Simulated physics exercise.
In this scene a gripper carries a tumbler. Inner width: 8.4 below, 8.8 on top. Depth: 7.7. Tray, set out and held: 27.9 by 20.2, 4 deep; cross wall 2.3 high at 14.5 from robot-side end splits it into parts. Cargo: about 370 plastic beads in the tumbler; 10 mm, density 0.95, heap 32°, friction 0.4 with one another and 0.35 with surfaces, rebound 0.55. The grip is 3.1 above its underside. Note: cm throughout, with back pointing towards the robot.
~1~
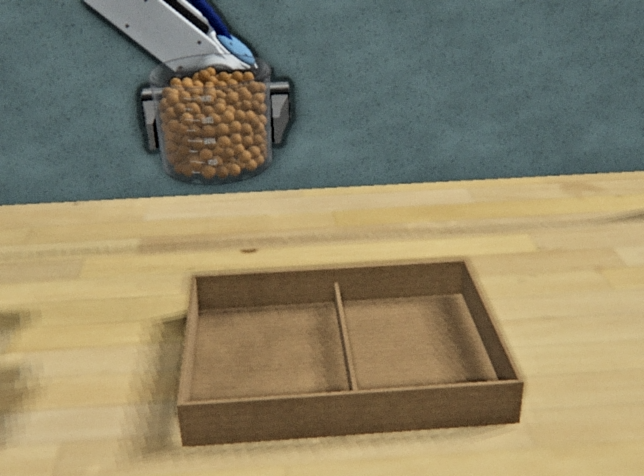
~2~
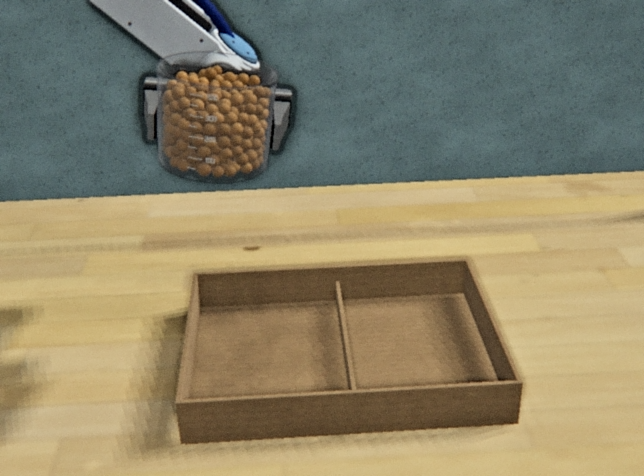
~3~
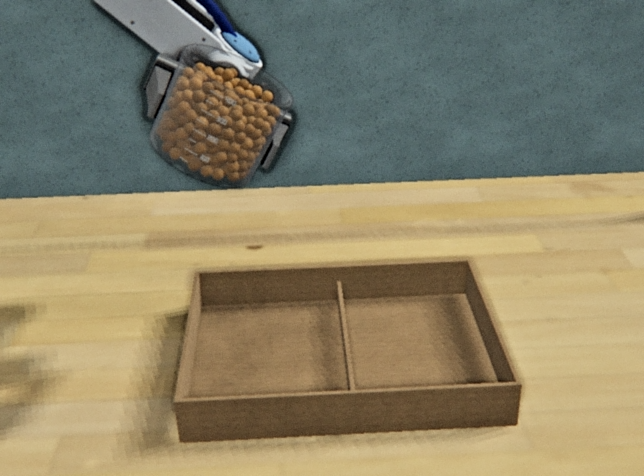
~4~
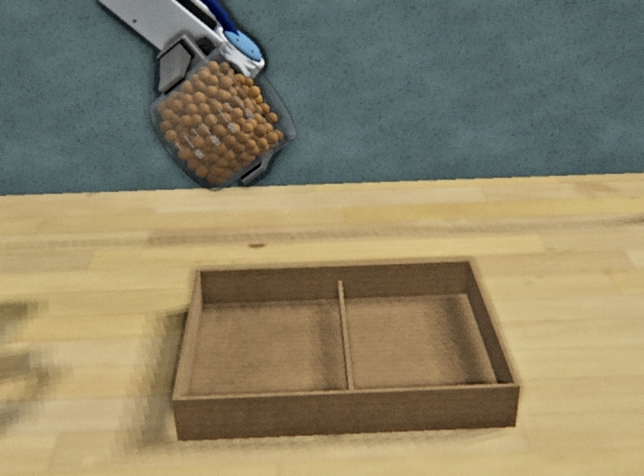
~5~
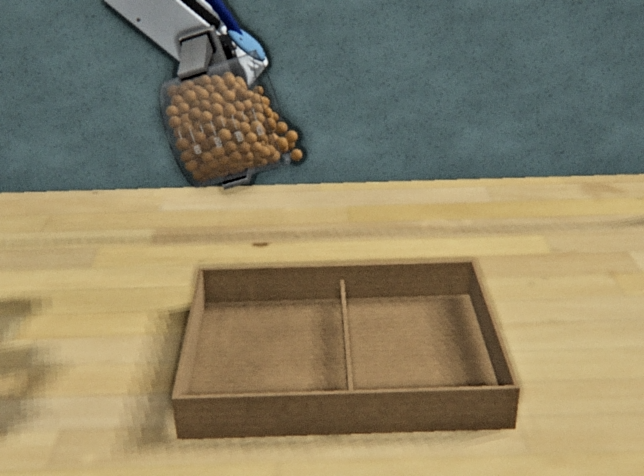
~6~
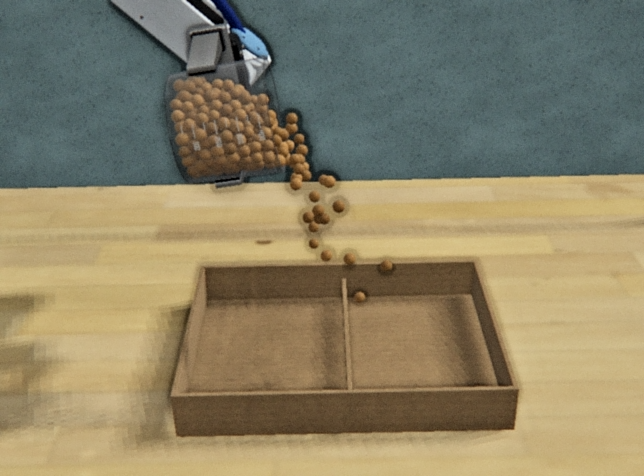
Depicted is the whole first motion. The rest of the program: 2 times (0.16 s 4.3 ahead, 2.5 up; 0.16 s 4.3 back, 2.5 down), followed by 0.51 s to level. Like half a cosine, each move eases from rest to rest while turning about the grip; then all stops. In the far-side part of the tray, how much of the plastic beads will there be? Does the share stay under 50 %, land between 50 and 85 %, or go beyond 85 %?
It lands between 50 and 85 %.
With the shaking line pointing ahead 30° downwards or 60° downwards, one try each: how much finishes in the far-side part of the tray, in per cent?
Near 50 and 30 percent respectively.
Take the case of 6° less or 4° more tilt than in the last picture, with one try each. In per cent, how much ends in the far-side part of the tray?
It would be around 55 and 70 per cent.
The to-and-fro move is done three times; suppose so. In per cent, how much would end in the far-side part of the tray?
Roughly 65 percent.
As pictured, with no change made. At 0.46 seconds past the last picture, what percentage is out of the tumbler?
65 %.
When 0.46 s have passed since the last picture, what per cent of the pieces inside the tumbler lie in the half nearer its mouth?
50 per cent.
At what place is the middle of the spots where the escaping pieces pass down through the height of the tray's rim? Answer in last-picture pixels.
Centre: About (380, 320).
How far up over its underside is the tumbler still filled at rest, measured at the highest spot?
I'd say close to 3.5 cm.
Then, 0.46 s later, tilted 82° forward, highest piece 25 above the table; 189 in the far-side part, 125 in the tumbler, 51 in the robot-side part, 9 in flight or on a rim.
Then, 0.92 s later, tilted 35° forward, highest piece 25 above the table; 238 in the far-side part, 78 in the robot-side part, 53 in the tumbler, 5 on the table or floor.
Then, 1.35 s later, level, highest piece 24 above the table; 237 in the far-side part, 78 in the robot-side part, 53 in the tumbler, 6 on the table or floor.
Then, 2.40 s later, level, highest piece 24 above the table; 237 in the far-side part, 78 in the robot-side part, 53 in the tumbler, 6 on the table or floor.
At rest, 237 in the far-side part, 78 in the robot-side part, 53 in the tumbler, 6 on the table or floor. That is 63 % in the far-side part of the tray.
